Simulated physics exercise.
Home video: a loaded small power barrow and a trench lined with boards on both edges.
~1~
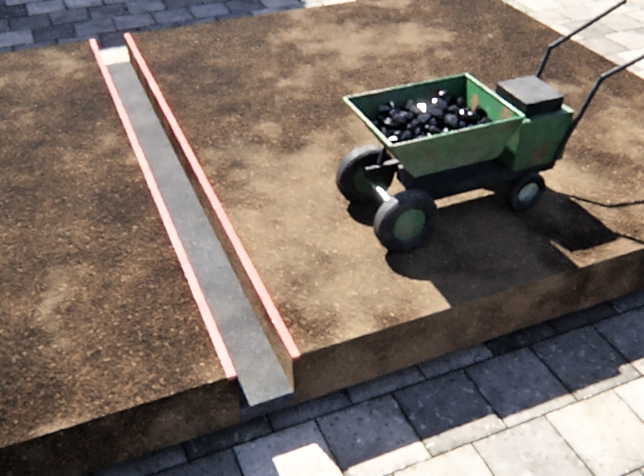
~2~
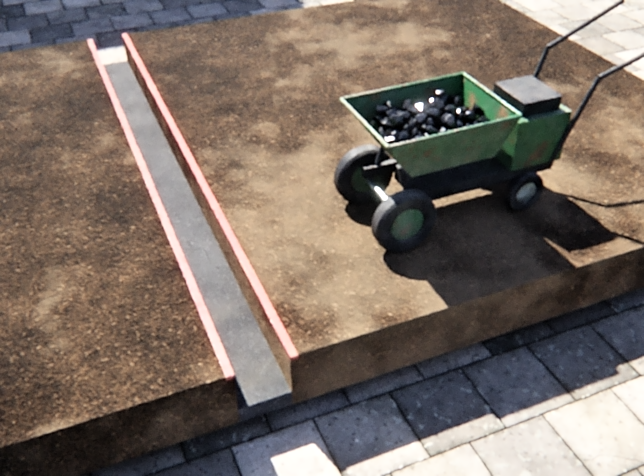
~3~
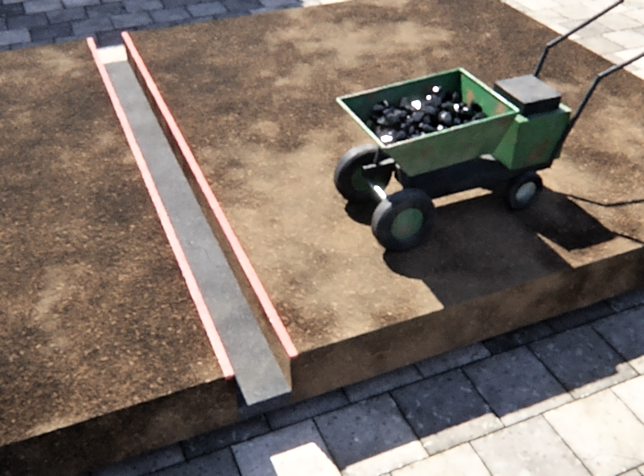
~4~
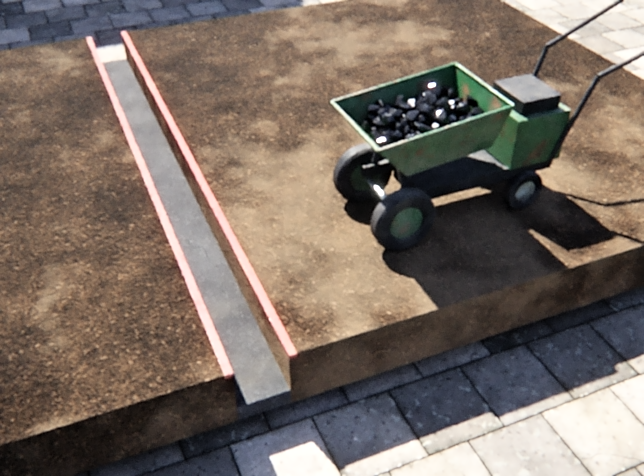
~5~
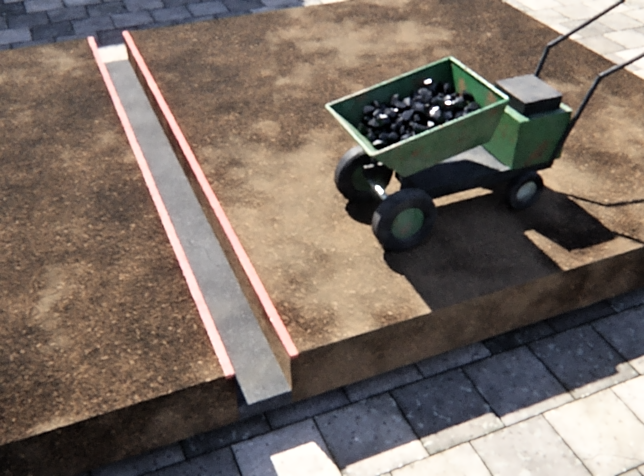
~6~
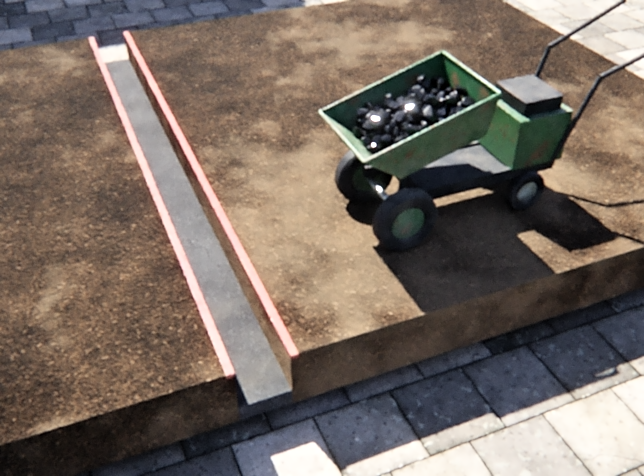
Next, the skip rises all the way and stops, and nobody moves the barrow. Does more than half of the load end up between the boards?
No, lesser share.
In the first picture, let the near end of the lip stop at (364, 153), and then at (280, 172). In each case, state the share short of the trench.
Roughly 20 per cent at the first spot and 0 per cent at the second.
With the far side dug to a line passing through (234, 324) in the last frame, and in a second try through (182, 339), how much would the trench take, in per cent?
I'd expect close to 30 in a hundred and then close to 30 in a hundred.
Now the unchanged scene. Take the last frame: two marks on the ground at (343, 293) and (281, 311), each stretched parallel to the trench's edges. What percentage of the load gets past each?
In order: 80 per cent, then 40 per cent.
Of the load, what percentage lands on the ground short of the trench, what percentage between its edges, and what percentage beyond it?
Short 50 %, between 30 %, beyond 0 %.
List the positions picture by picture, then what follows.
The first picture shows lip of the skip at (392, 147), level; top of the load at (431, 116), lumps of coal; first edge of the trench at (274, 314); far edge at (214, 332), the trench over half as wide as the skip, and about as deep as wide.
The second picture shows lip of the skip at (388, 148), level; top of the load at (428, 116).
The third picture shows lip of the skip at (385, 149), tipped barely; top of the load at (434, 114).
The fourth picture shows lip of the skip at (378, 151), tipped a little; top of the load at (438, 112).
The fifth picture shows lip of the skip at (372, 156), tipped a little; top of the load at (440, 106).
The sixth picture shows lip of the skip at (365, 162), tipped clearly; top of the load at (440, 104); first edge of the trench at (273, 313); far edge at (212, 330).
Soon, skip tipped steeply; all in the skip.
A while on, skip tipped right over; about two thirds in the skip; about a quarter short of the trench; a stray few in or heaped over the trench; a stray few falling.
Towards the end, skip tipped right over; about a quarter in the skip; about half short of the trench; about a third in or heaped over the trench.
Finally, skip tipped right over; about a quarter in the skip; about half short of the trench; about a third in or heaped over the trench; none beyond it.
